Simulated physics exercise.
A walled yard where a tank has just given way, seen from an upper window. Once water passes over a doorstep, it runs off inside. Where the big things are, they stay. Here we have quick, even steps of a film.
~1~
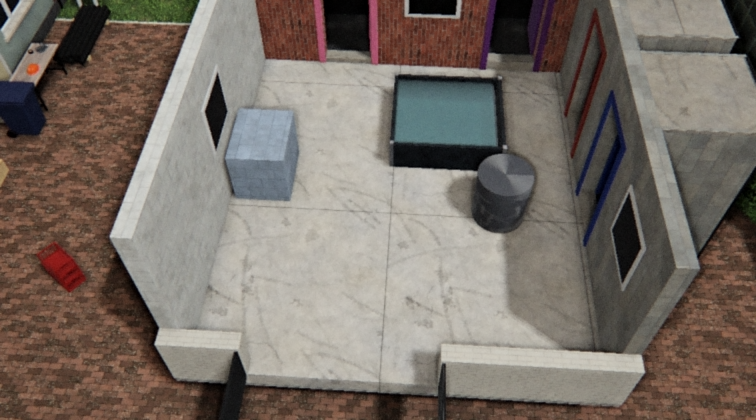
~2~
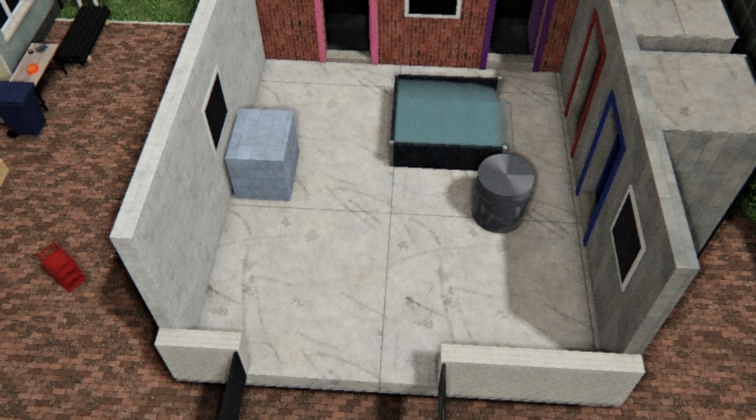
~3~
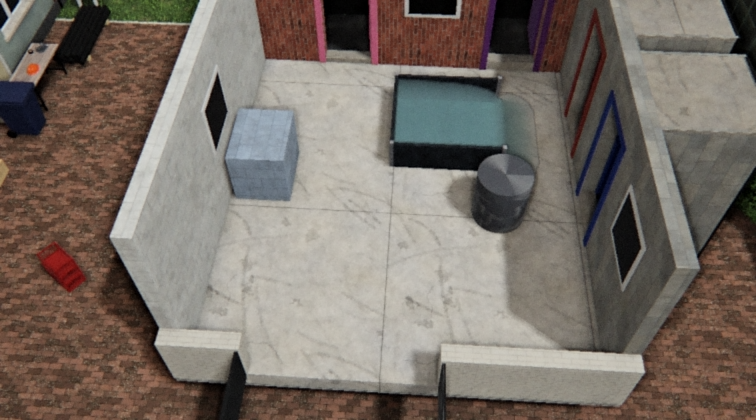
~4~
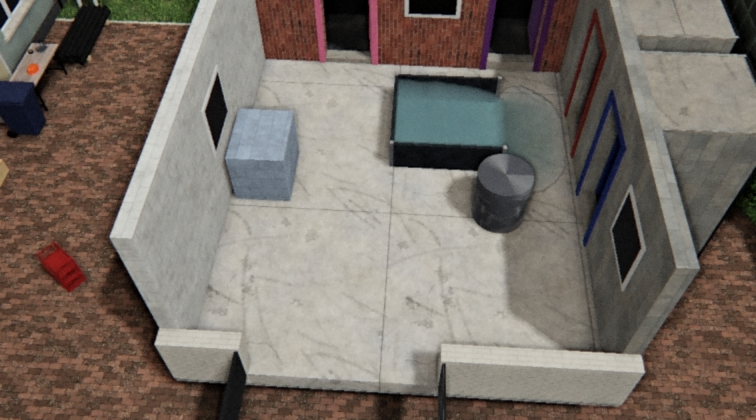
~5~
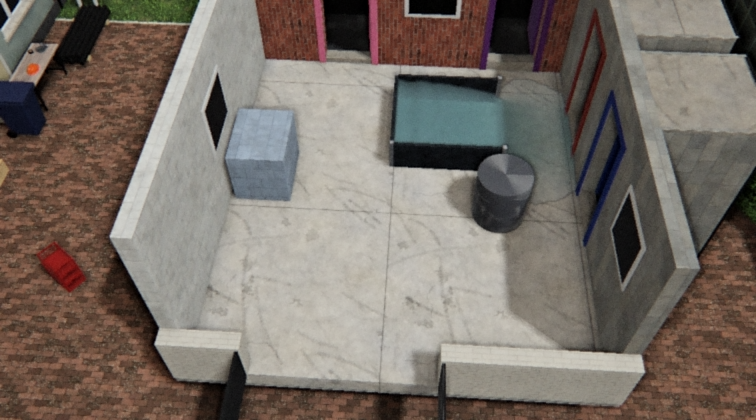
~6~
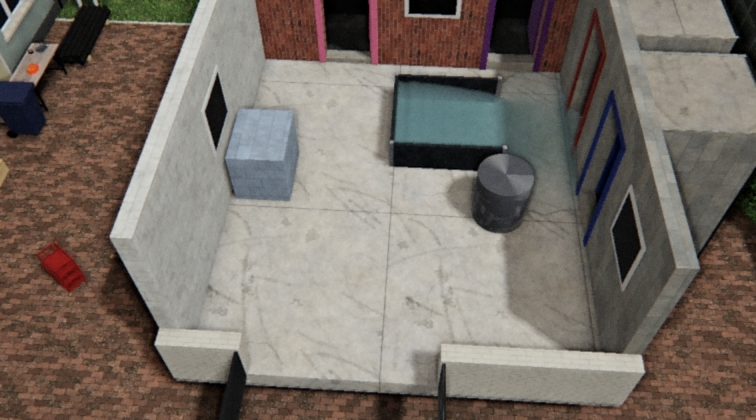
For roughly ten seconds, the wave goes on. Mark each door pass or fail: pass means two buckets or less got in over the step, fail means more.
Pink door - pass, red door - fail, blue door - pass, purple door - pass.
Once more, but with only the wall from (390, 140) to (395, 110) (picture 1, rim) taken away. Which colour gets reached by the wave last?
The door marked blue is last in line.
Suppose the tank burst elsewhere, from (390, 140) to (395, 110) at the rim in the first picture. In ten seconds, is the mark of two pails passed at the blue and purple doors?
Result: Blue stays unflooded, purple stays unflooded.
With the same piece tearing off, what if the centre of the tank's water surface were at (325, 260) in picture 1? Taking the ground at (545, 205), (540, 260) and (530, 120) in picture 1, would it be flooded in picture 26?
Points in order: Inundated; inundated; inundated.
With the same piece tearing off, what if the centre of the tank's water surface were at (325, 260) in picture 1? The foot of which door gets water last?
Answer - the pink-painted one.
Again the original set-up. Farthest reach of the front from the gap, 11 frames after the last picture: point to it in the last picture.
I'd go with roughly (592, 366).
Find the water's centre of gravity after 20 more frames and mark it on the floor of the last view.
Roughly (501, 166) in the last picture.
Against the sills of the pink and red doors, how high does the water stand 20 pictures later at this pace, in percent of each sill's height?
Near 20 per cent and 90 per cent, respectively.
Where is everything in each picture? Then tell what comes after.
In the first picture, the tank at (448, 113) is whole and still.
In the second picture, water pours out at (497, 129) and has run to a hidden place.
In the third picture, the front is at a hidden place, out from the gap at (497, 130).
In the fourth picture, the front is at (546, 182), out from the gap at (497, 130).
In the fifth picture, water pours out at (497, 130) and has run to (574, 184).
In the sixth picture, water pours out at (497, 130) and has run to (577, 200).
A moment on, water covers 10 % of the floor; the pink door not reached, the red door over two buckets in, the blue door wet at the sill, nothing in, the purple door wet at the sill, nothing in.
Next, water covers 20 % of the floor; the pink door not reached, the red door far over two buckets in, the blue door wet at the sill, nothing in, the purple door wet at the sill, nothing in.
Then, water covers 35 % of the floor; the pink door wet at the sill, nothing in, the red door far over two buckets in, the blue door wet at the sill, nothing in, the purple door wet at the sill, nothing in.
Later, water covers 60 % of the floor; the pink door wet at the sill, nothing in, the red door far over two buckets in, the blue door under two buckets in, the purple door wet at the sill, nothing in.
In the end, water covers 95 % of the floor; the pink door wet at the sill, nothing in, the red door far over two buckets in, the blue door under two buckets in, the purple door wet at the sill, nothing in.
